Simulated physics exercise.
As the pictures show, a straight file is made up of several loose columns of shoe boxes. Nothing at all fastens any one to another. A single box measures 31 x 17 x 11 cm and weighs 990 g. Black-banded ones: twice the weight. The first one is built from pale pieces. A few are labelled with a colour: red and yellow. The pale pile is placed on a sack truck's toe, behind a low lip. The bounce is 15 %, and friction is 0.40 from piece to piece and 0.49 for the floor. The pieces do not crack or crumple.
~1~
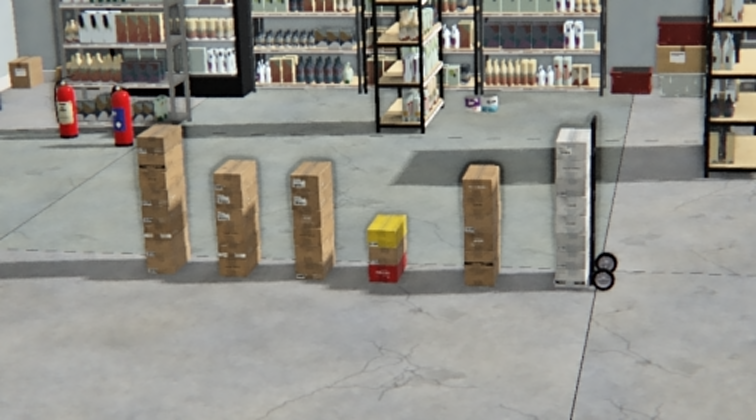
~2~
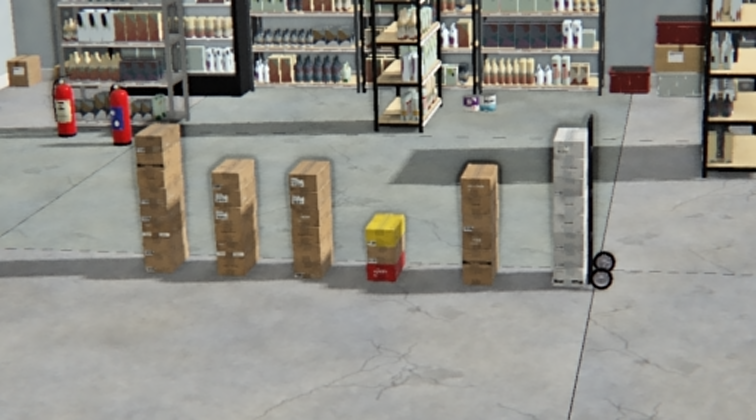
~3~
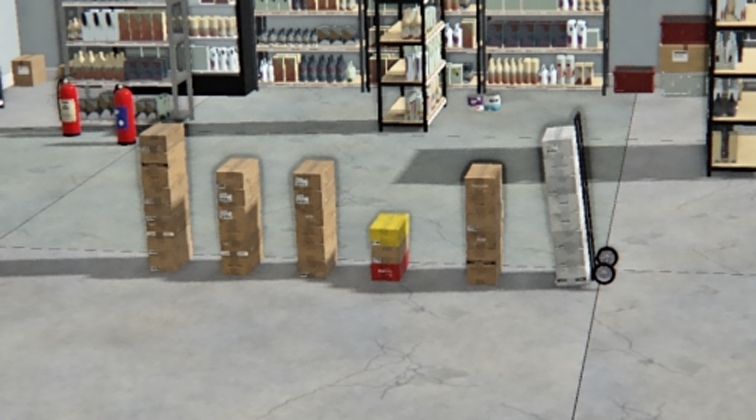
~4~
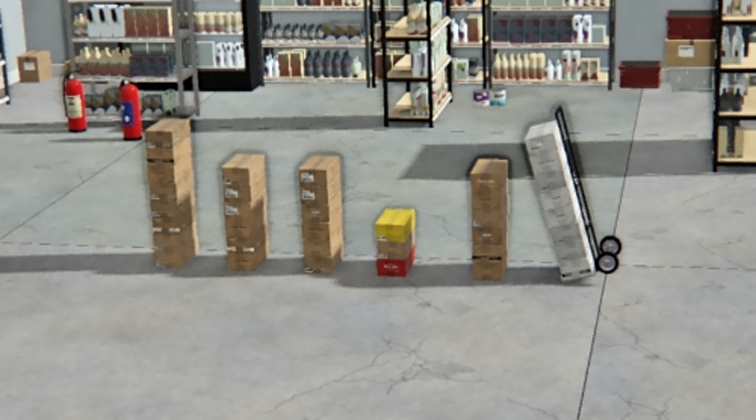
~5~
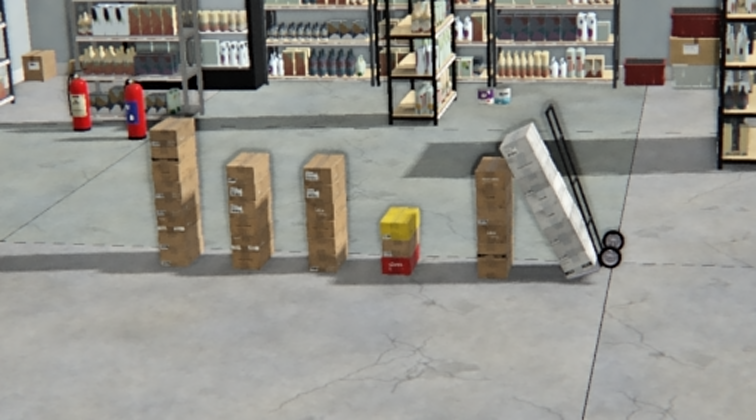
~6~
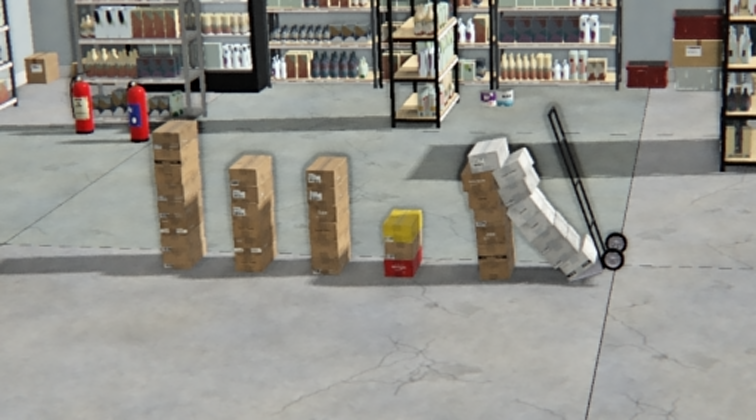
In a warehouse with stocked shelves behind, brown box stacks and a short one with yellow and red boxes stand in a row beside a white stack on a hand truck. The truck tilts left, leaning the white stack over, until its boxes separate from the frame and press against the nearest brown stack, bending it.
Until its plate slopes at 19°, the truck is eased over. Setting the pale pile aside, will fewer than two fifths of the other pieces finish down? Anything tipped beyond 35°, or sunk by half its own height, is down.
Yes, under two fifths.
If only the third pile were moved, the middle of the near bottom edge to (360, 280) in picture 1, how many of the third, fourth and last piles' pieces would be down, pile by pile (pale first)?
You'd end with the third pile at 0, the fourth at 0 and the last at 0 down.
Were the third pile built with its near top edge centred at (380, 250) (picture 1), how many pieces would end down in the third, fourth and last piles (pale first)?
In that case third 1, fourth 0, last 0.
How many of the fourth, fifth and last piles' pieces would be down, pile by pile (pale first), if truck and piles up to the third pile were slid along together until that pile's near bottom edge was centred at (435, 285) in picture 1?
That would give fourth 0, fifth 0 and last 0.
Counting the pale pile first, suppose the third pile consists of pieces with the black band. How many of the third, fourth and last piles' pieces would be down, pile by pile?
Then third 2, fourth 0, last 0.
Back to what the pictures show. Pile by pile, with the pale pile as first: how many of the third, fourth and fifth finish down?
The third pile gives 0, the fourth 0, the fifth 0.
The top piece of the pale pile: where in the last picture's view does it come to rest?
Roughly at (347, 223).
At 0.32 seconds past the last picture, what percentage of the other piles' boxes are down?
5 %.
Then, 0.12 s later than the last frame, 8 of the pale pile down; none of the 29 other boxes down, 6 disturbed.
Then, 0.32 s later than the last frame, 8 of the pale pile down; 1 of the 29 other boxes down.
Then, 0.56 s later than the last frame, 8 of the pale pile down; 6 of the 29 other boxes down; yellow box moved 9 cm.
When it is over, 8 of the pale pile down; 6 of the 29 other boxes down; yellow box tilted 17°; red box moved 21 mm. That is 21 per cent. In pixels of the last frame, middles, yellow box near (374, 227), red box near (400, 260).
